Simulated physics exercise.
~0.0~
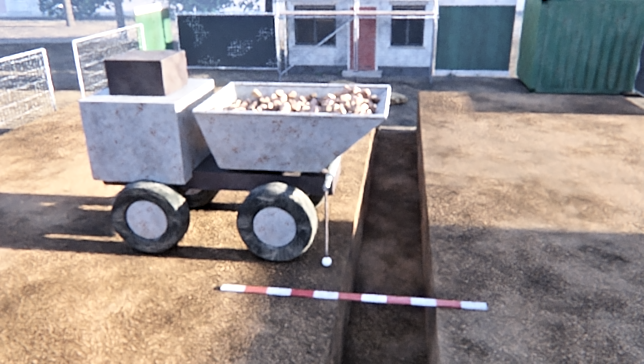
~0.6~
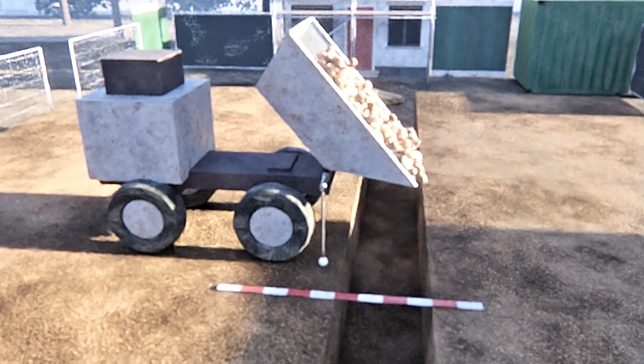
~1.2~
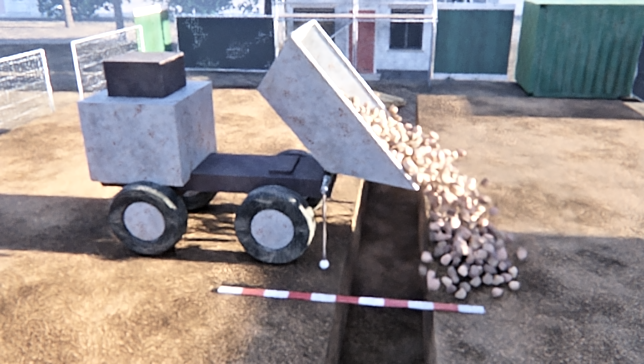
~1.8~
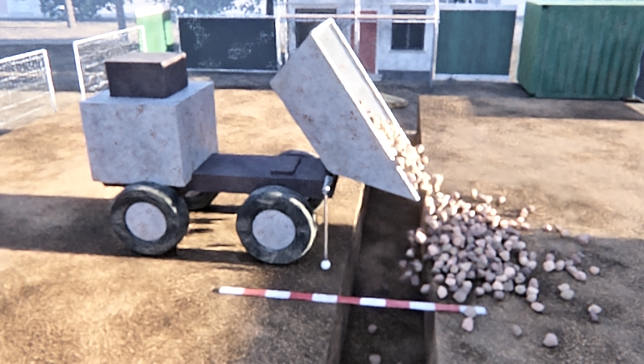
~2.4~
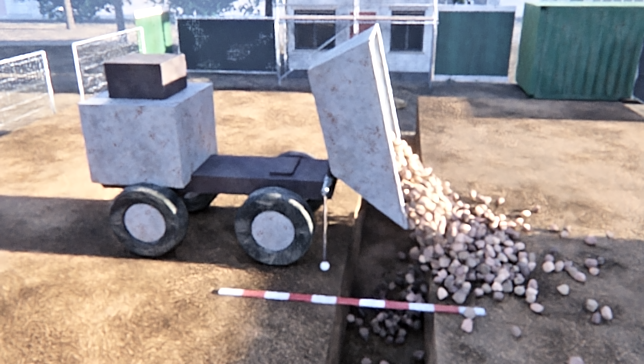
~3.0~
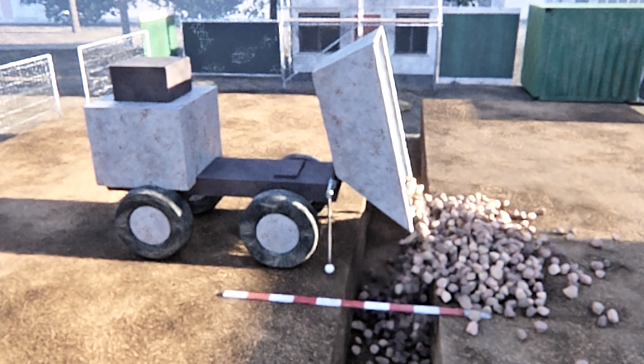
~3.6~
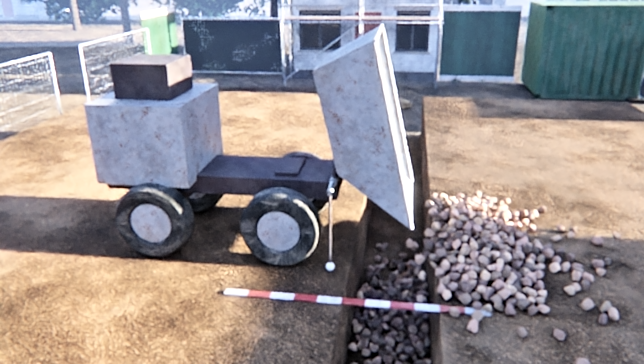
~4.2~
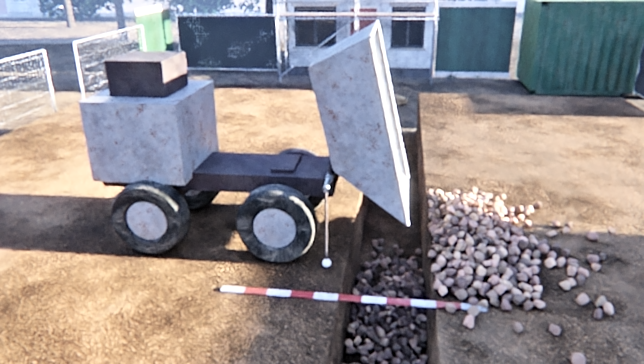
A site dumper tips its skip, spilling stones into the trench and onto the ground beyond.
